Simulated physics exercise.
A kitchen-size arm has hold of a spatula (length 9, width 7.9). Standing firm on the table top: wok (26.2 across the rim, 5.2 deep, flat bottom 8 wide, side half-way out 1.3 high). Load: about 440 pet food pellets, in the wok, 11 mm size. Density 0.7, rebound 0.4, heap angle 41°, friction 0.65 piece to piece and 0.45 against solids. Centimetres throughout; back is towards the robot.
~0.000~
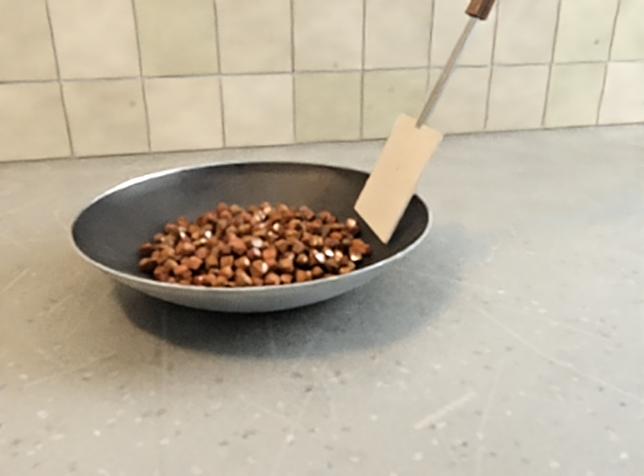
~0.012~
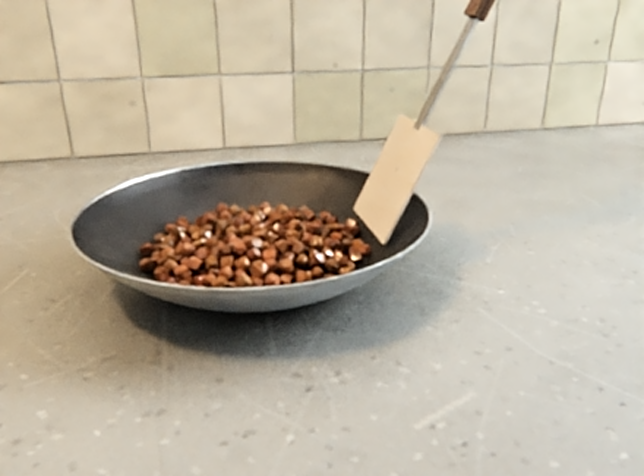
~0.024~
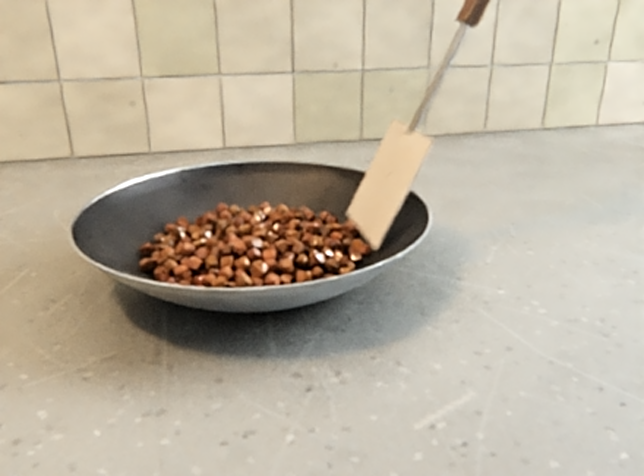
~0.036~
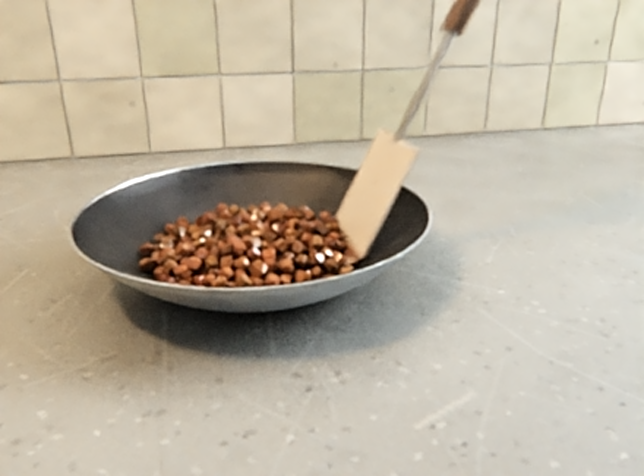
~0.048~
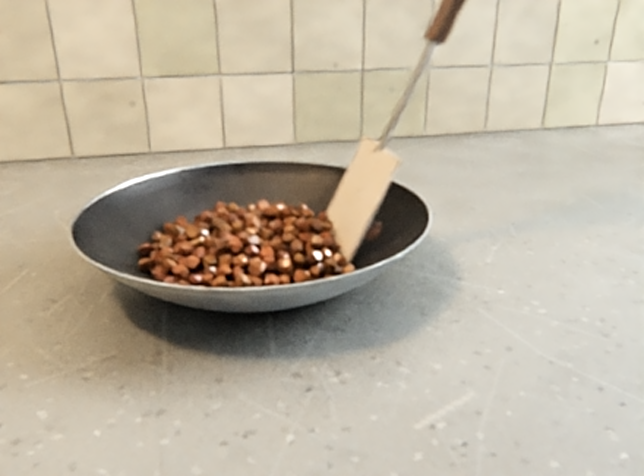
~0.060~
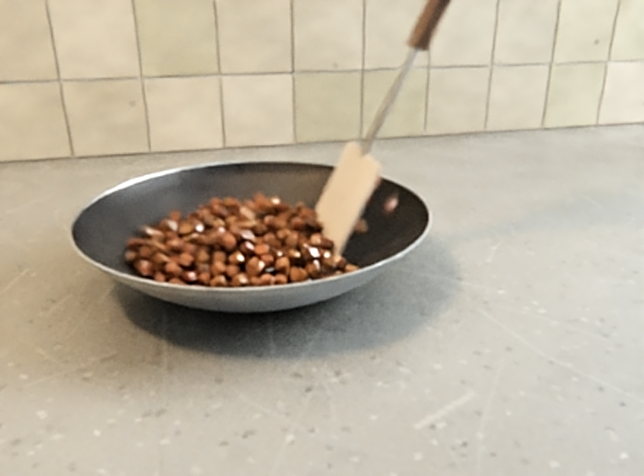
A dark wok with a pale grey outside, holding a heap of glossy reddish-brown pellets, sits on a speckled grey countertop before cream and greenish tiles, seen from slightly above. A flat beige spatula with a metal shaft and brown handle slants in from the upper right. It slides left into the pellets, nudging the heap leftward and scattering a few behind it, while the camera stays still.
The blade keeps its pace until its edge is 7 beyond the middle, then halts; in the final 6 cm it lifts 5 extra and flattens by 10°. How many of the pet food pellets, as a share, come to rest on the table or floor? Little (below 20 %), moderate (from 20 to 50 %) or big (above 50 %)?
A moderate share, from 20 to 50 %, ends on the table or floor.
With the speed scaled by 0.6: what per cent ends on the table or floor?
Some 10 per cent.
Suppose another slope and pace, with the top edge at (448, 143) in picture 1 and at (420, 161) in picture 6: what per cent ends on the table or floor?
About 5 per cent.
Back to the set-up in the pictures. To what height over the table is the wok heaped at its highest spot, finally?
Roughly 6.0 cm.
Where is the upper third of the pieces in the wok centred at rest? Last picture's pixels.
At about (141, 233).
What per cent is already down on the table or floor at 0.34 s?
About 15 per cent.
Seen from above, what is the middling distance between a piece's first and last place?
About 6 cm.
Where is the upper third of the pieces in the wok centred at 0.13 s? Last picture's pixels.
At about (165, 225).
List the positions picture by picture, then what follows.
Spatula top edge at (421, 123), sloping 64°; upper third of the load around (254, 239), from x 145 to 365, top at y 210; 443 in the wok, in the first frame.
Spatula top edge at (420, 124), sloping 64°; upper third of the load around (254, 239), from x 145 to 365, top at y 210, in the second frame.
Spatula top edge at (413, 129), sloping 64°; upper third of the load around (254, 239), from x 145 to 365, top at y 210, in the third frame.
Spatula top edge at (398, 138), sloping 64°; upper third of the load around (253, 239), from x 145 to 360, top at y 210, in the fourth frame.
Spatula top edge at (382, 147), sloping 64°; upper third of the load around (251, 236), from x 145 to 375, top at y 205, in the fifth frame.
Spatula top edge at (365, 153), sloping 64°; upper third of the load around (244, 234), from x 135 to 390, top at y 185; 443 in the wok, in the sixth frame.
After 0.09 s, sloping 64°, highest piece 11 above the table; 442 in the wok, 1 on the blade or in flight.
After 0.13 s, sloping 61°, highest piece 14 above the table; 437 in the wok, 6 on the blade or in flight.
After 0.34 s, sloping 54°, highest piece 14 above the table; 330 in the wok, 70 on the table or floor, 43 on the blade or in flight.
After 1.39 s, sloping 54°, highest piece 6 above the table; 330 in the wok, 113 on the table or floor.
At rest, 330 in the wok, 113 on the table or floor. That is 26 % on the table or floor.
